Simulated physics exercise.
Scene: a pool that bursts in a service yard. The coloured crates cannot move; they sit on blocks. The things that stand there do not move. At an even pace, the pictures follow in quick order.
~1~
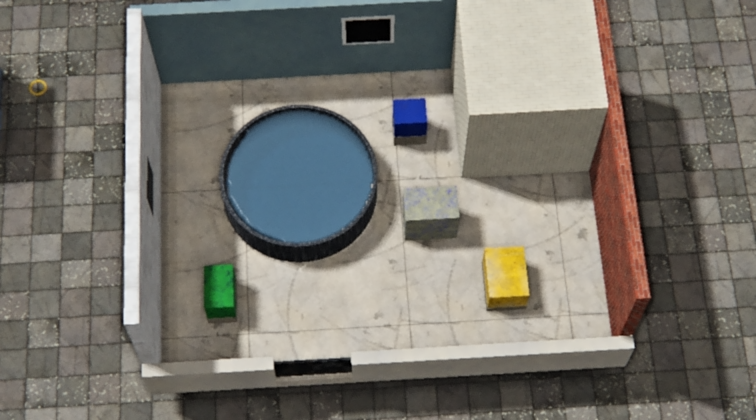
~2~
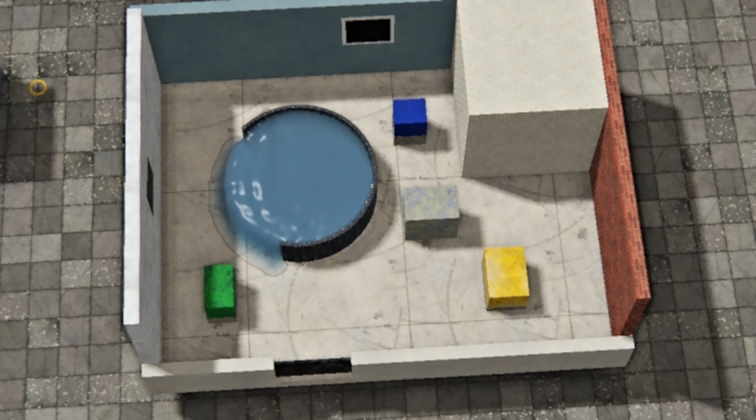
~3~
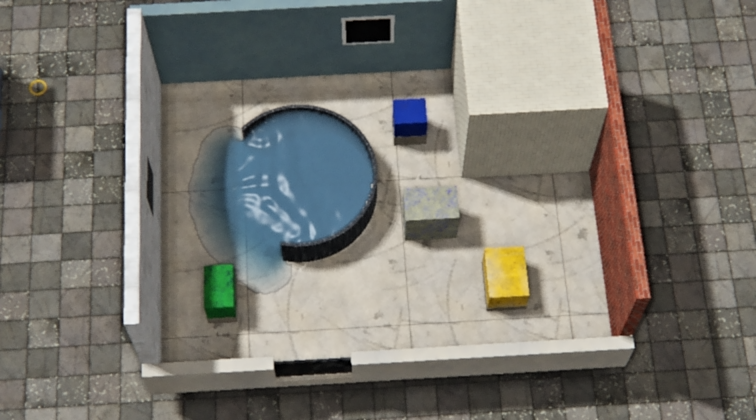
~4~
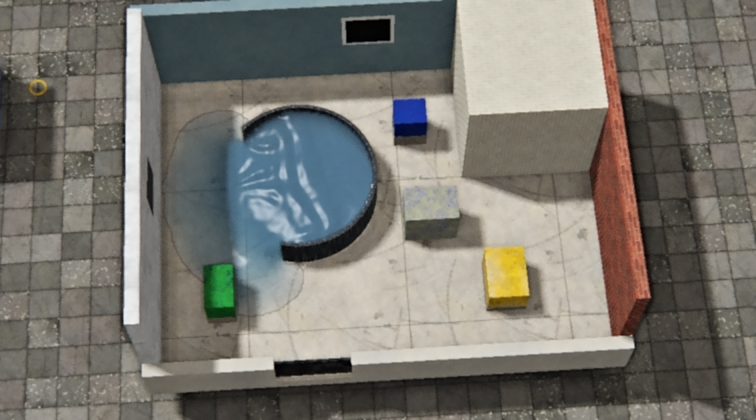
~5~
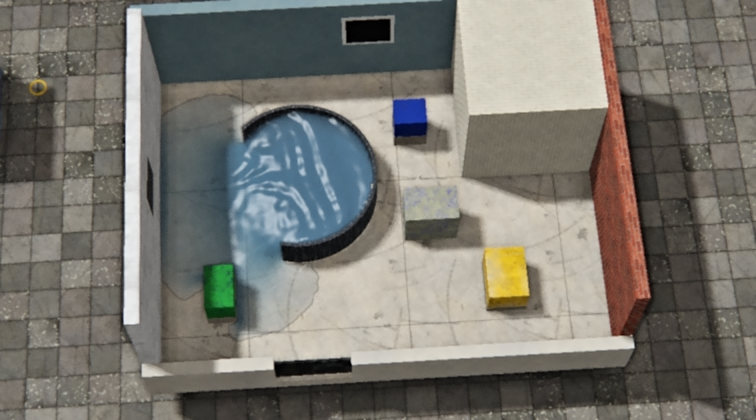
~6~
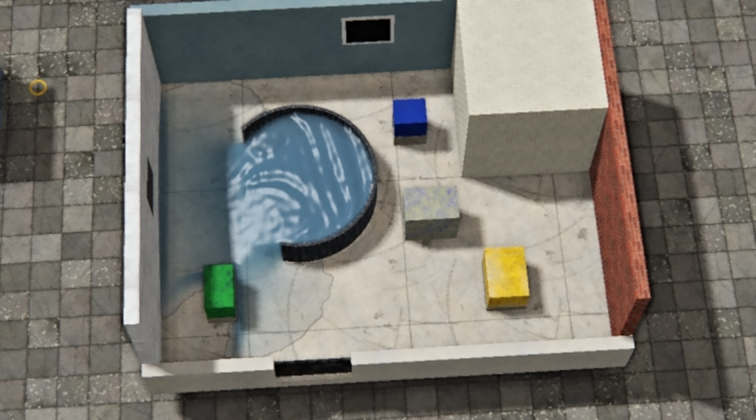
Walled service yard with a round pool bursting open on its left side, water spreading across the floor around a green block.
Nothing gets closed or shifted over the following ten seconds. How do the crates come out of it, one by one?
In order: The green crate will come out wet. The yellow crate will come out wet. The blue crate will come out dry.
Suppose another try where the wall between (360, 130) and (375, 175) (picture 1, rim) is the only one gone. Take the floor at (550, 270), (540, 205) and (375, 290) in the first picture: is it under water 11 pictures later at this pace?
In order: Swamped, swamped, spared.
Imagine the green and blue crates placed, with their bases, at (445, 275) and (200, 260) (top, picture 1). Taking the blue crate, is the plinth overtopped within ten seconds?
The blue crate is flooded.
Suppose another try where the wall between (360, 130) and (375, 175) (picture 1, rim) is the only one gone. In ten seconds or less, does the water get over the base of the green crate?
Green crate: Not reached.
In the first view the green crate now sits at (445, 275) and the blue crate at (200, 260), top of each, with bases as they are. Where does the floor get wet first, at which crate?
Crate marked blue.
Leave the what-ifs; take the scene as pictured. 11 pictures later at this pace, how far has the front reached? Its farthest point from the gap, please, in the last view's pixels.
Farthest reach: (407, 361).
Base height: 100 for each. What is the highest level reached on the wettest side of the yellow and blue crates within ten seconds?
190 and 60 %, roughly.
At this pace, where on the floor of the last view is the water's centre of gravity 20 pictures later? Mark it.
Roughly (255, 220).
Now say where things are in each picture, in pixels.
The first frame shows still water in the round pool at (299, 176).
In the second frame, the front is at (276, 272), out from the gap at (229, 207).
In the third frame, water pours out at (229, 208) and has run to (280, 284).
In the fourth frame, water pours out at (229, 209) and has run to (207, 116).
In the fifth frame, water pours out at (229, 209) and has run to (240, 337).
In the sixth frame, the front is at a hidden place, out from the gap at (229, 210).
A moment on, water covers 30 % of the floor; the green crate water round its plinth, the yellow crate not reached, the blue crate not reached.
Next, water covers 40 % of the floor; the green crate water round its plinth, the yellow crate not reached, the blue crate not reached.
Then, water covers 65 % of the floor; the green crate water round its plinth, the yellow crate water round its plinth, the blue crate water round its plinth.
Later, water covers 95 % of the floor; the green crate water round its plinth, the yellow crate water round its plinth, the blue crate water round its plinth.
In the end, water covers 100 % of the floor; the green crate was topped, the yellow crate was topped, the blue crate stayed above the water.
